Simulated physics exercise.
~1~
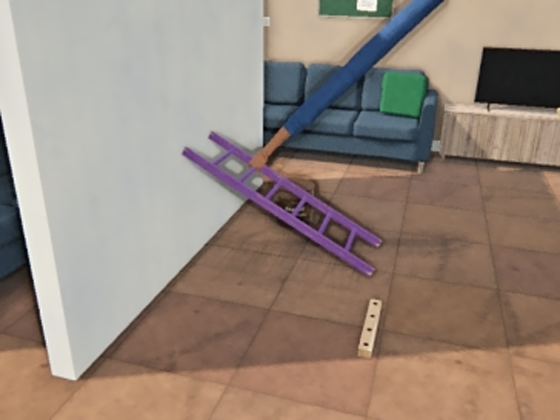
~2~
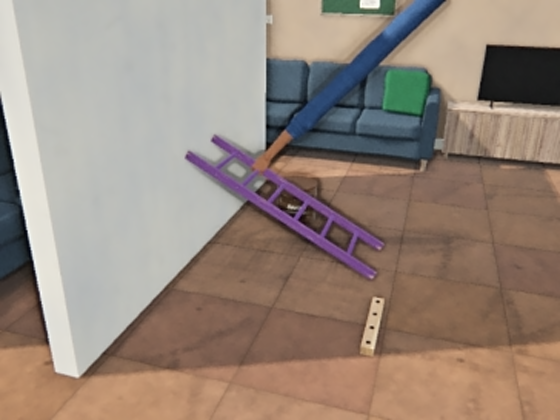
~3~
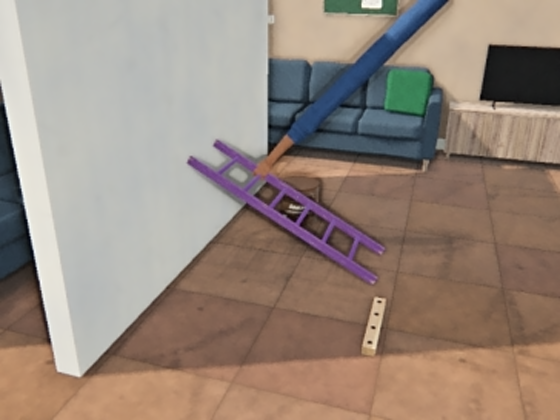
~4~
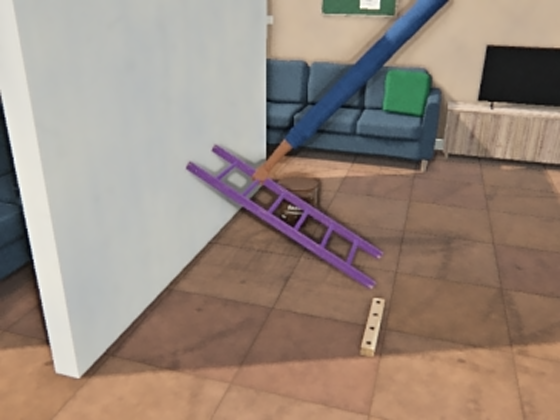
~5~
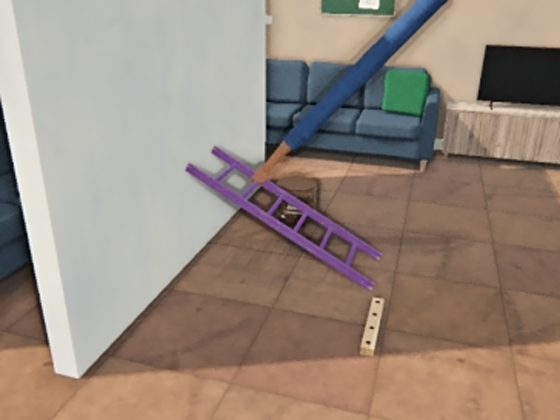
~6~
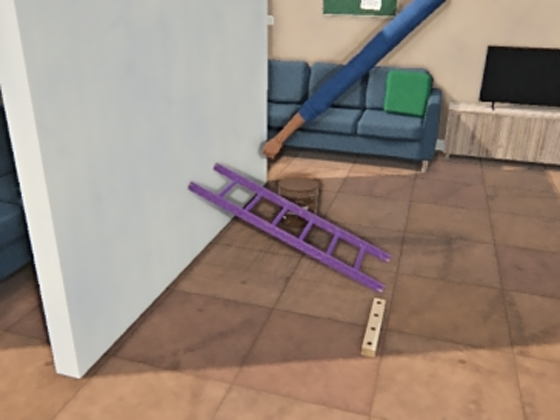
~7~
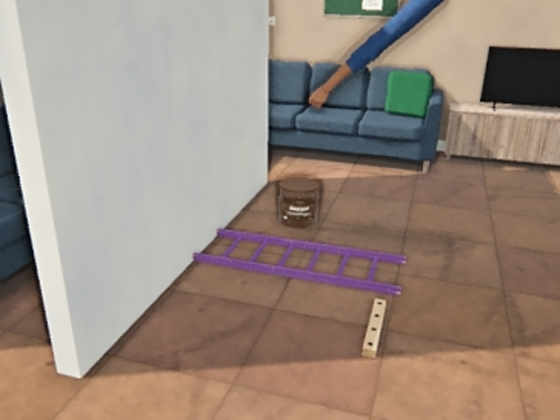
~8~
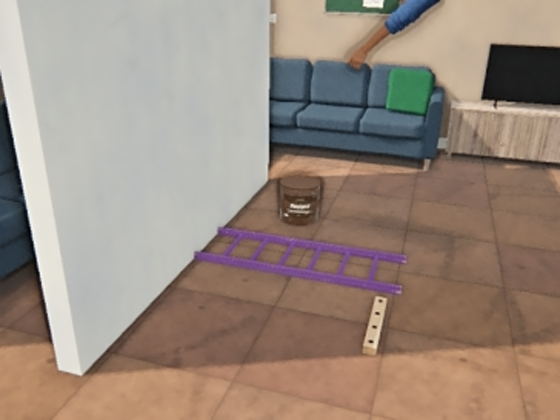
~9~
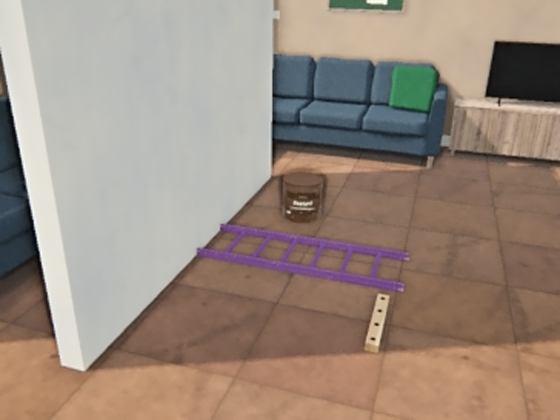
Purple ladder leaning against a pale wall, lowered slightly by a hand, then slipping down flat beside a brown pail once released.
